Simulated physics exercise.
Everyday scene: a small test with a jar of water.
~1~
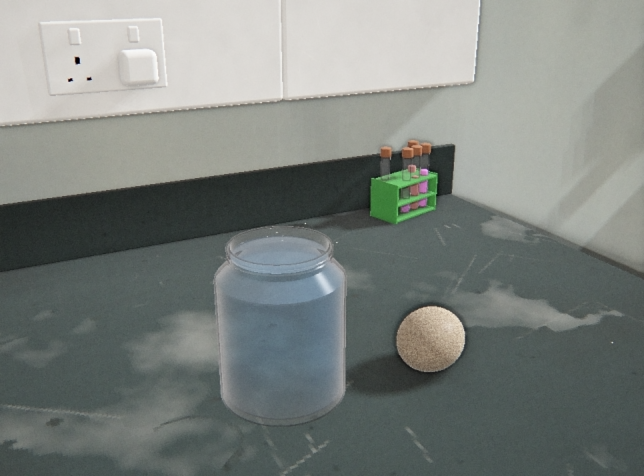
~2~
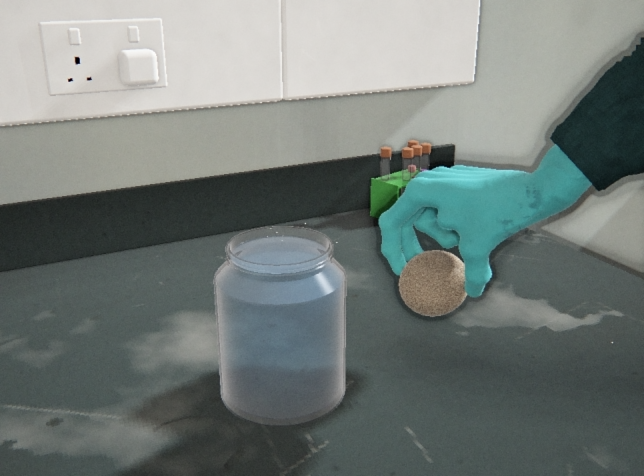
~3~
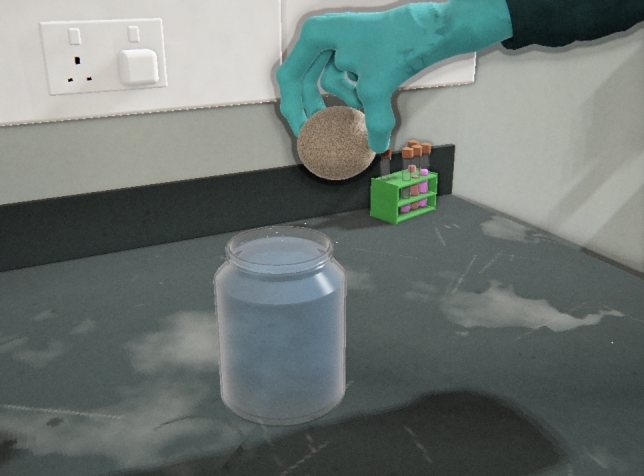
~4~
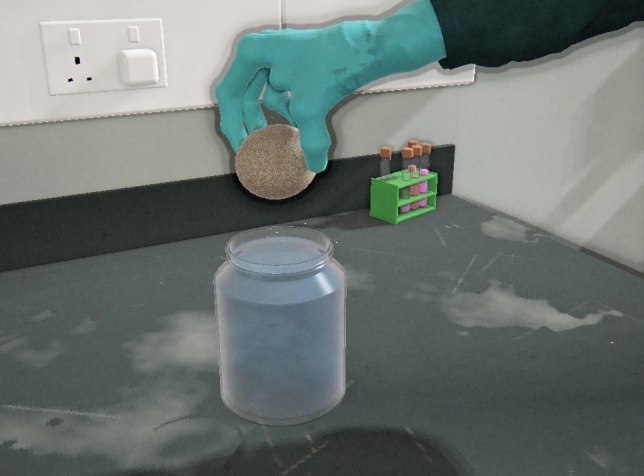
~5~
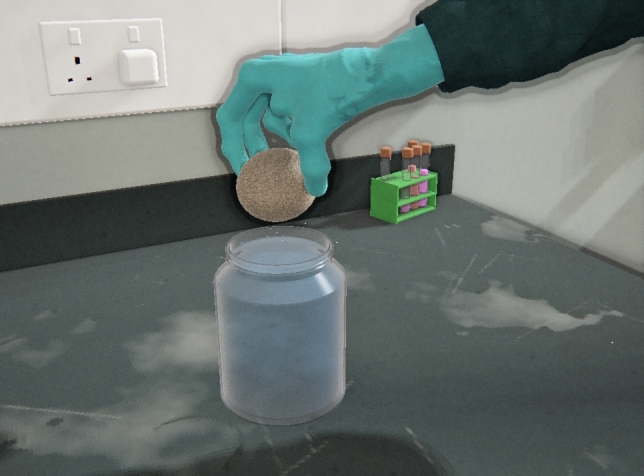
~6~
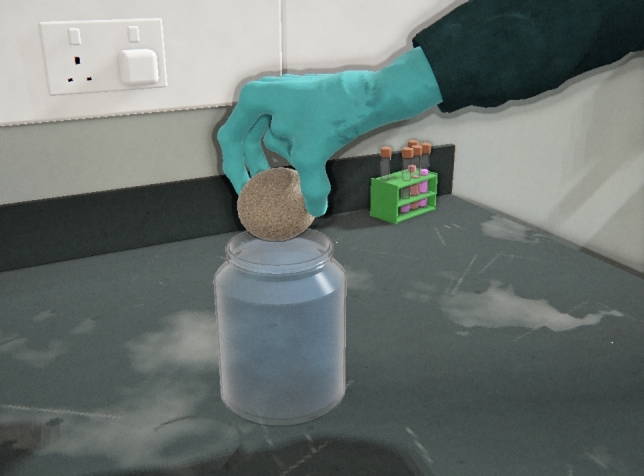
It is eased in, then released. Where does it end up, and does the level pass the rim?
At the end, the thing does not float; the jar cannot hold it all.
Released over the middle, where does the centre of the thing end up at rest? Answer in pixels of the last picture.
Resting centre: About (282, 355).
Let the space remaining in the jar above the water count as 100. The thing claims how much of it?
280 %.
Shortly, the stone enters the water; the jar is full to the brim; the top is wet.
Then, the stone goes on down; the jar is full to the brim; the top is wet.
At the finish, the stone is at the bottom; the jar is full to the brim; the top is wet.
